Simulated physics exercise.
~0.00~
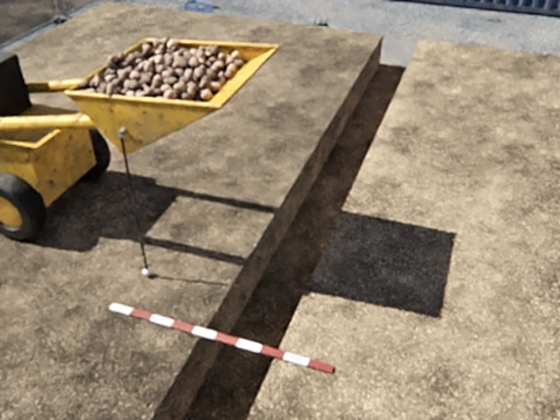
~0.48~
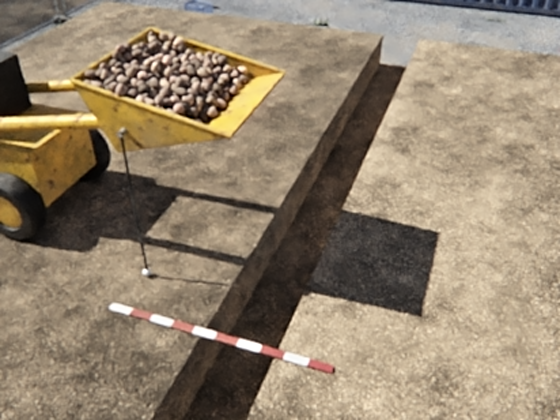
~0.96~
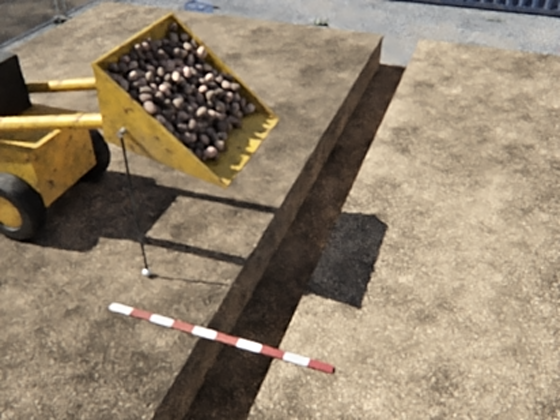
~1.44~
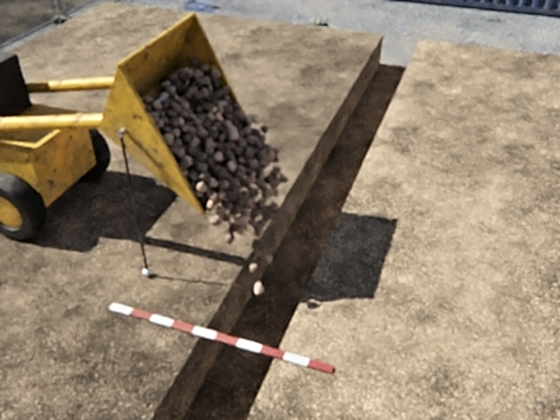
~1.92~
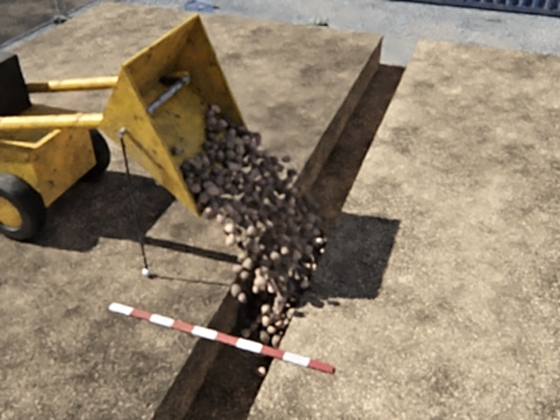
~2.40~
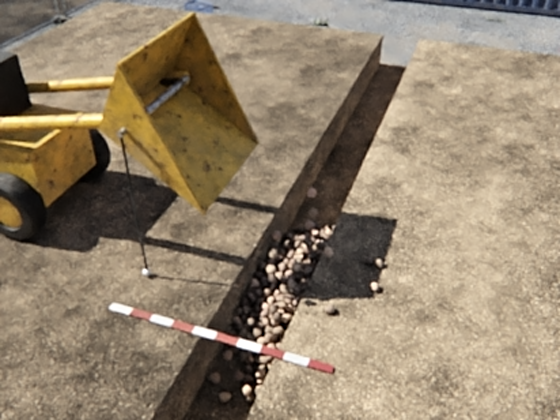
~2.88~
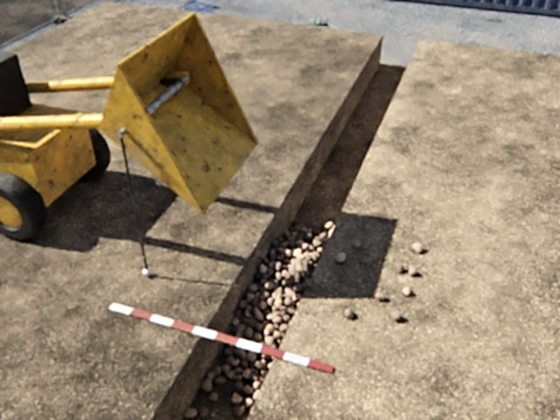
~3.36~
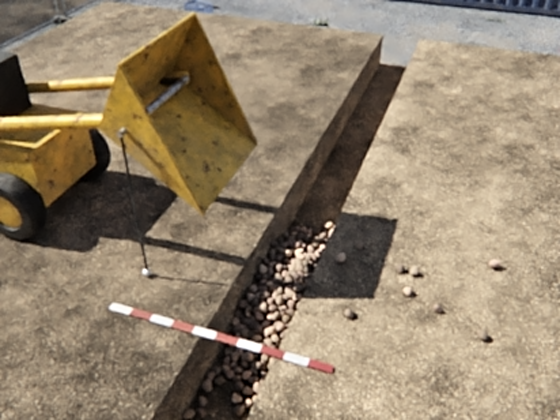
A yellow bucket heaped with round, brownish stones sits level on the front of a small wheeled loader, beside a long, straight trench in bare earth. It tips forward to the right, gently at first and then steeply, and the stones slide toward its lower lip. The first few drop off, then the whole load pours down in a thick stream into the trench, near a red and white striped staff. The bucket empties and stays tilted. Most of the stones lie piled in the trench, while a handful roll out to the right across the ground beyond it.
